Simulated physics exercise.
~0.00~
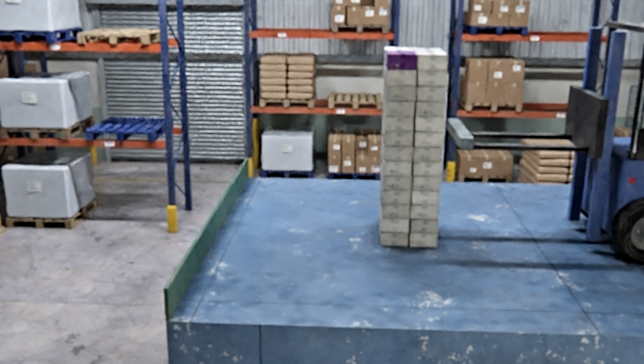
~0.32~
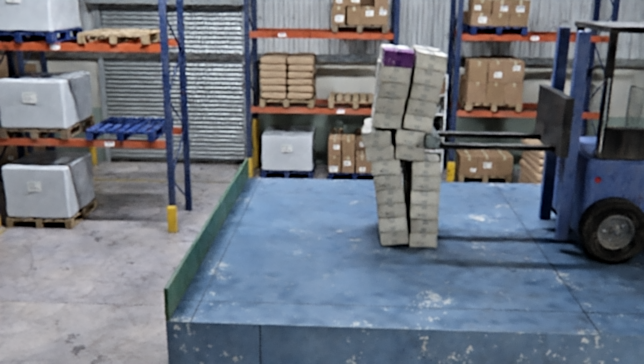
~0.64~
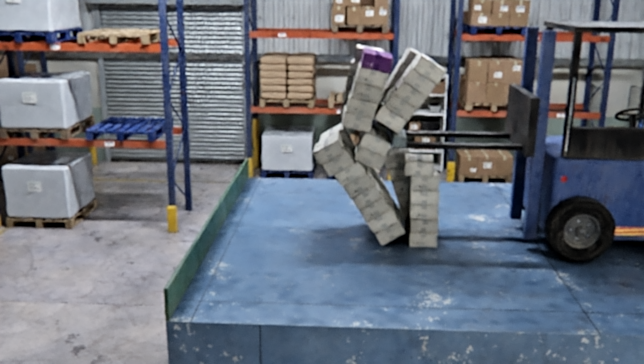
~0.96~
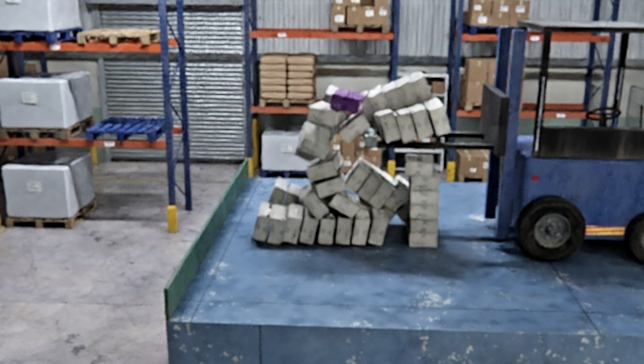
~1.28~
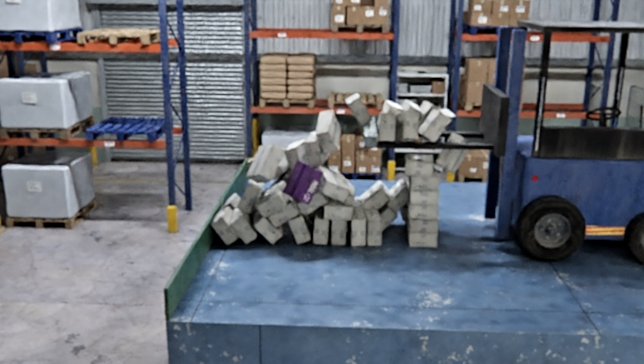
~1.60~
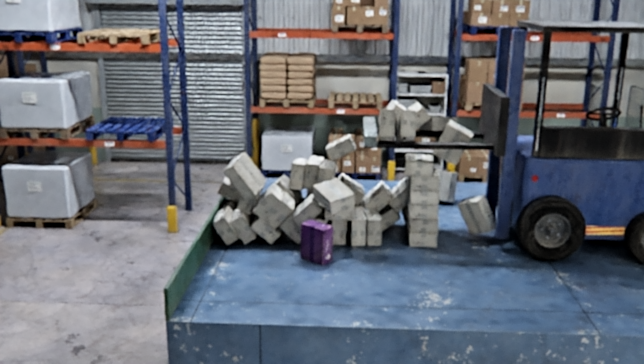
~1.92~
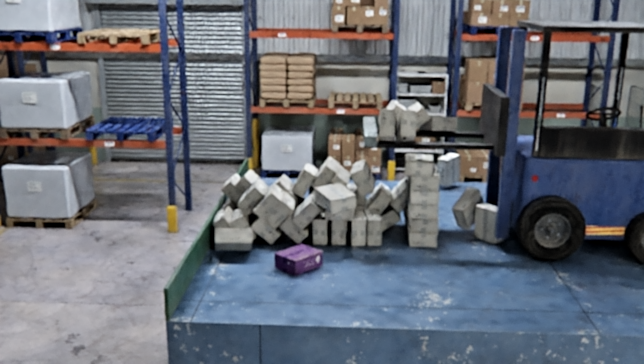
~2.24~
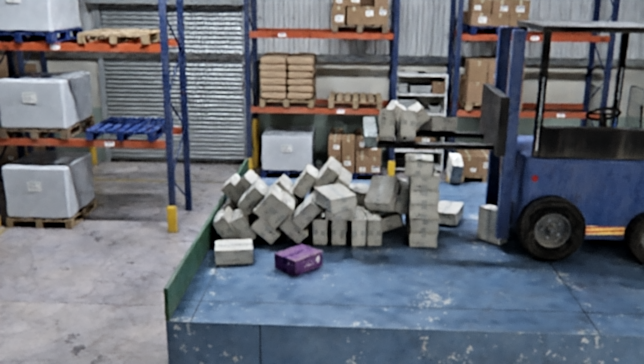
A blue forklift drives left across a raised blue deck and pushes its beam into a tall stack of pale parcels, which buckles and topples leftward into a jumbled heap against the low green board, the purple parcel tumbling to rest in front.
